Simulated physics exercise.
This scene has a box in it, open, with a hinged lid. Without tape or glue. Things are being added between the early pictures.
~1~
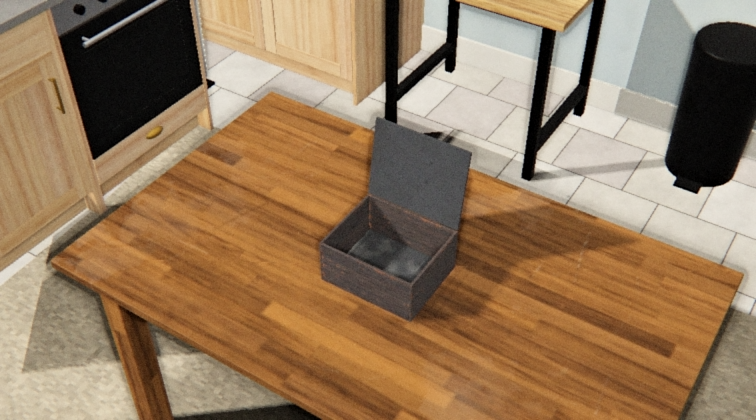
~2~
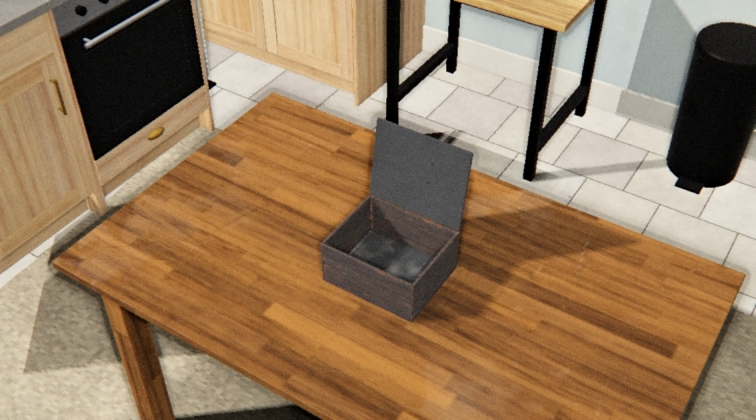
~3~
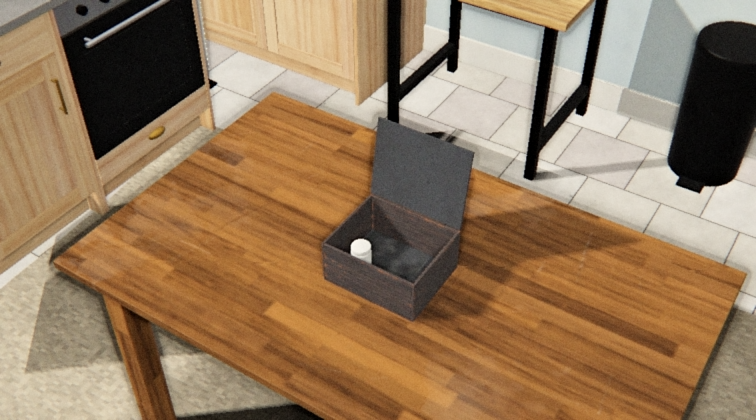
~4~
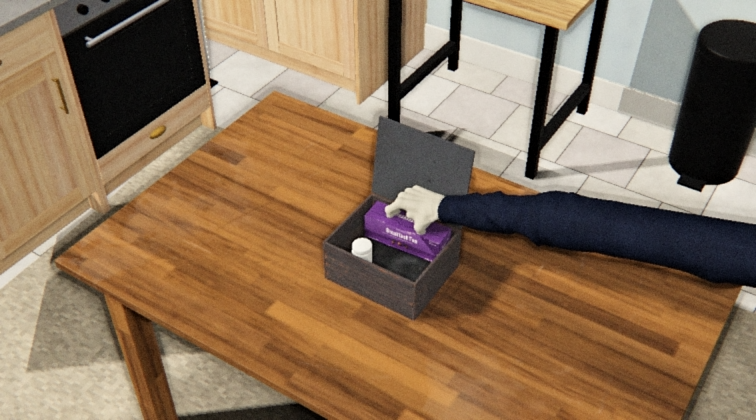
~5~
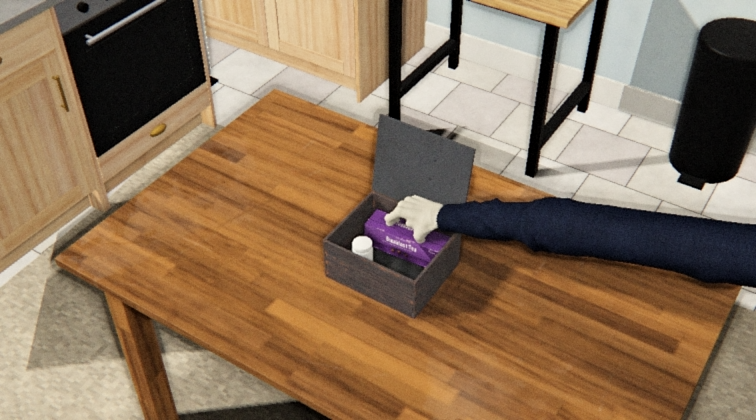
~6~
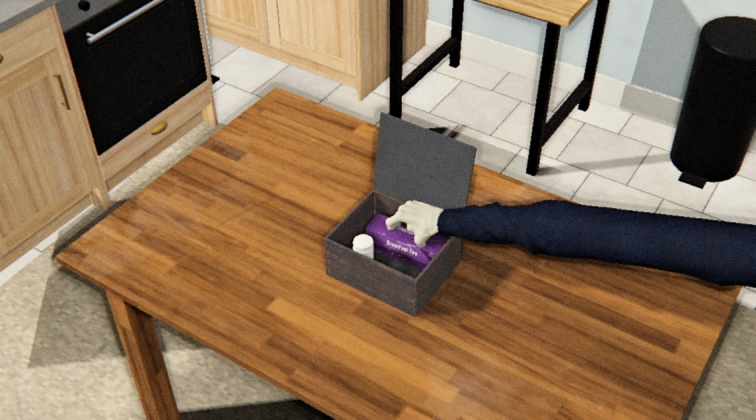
A hand lowers a purple carton into an open box after a white object appears inside.
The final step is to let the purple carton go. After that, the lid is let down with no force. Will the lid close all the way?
Yes. The lid is fully lowered.
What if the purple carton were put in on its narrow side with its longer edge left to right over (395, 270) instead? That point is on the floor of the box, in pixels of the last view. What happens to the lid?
Then it sits on the rim.
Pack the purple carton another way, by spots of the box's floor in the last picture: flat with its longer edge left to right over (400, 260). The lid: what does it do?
With this placement the lid lies closed.
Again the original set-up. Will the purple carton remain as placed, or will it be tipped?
At the finish the purple carton holds its orientation.
Then, 1.20 s past the last view, lid starting down.
Then, 1.60 s past the last view, lid 58° above the rim.
Then, 1.90 s past the last view, lid 33° above the rim.
Then, 2.20 s past the last view, lid 4° above the rim.
Finally, lid shut; both still in place. Final places as the last picture's camera would see them, purple carton near (408, 244).
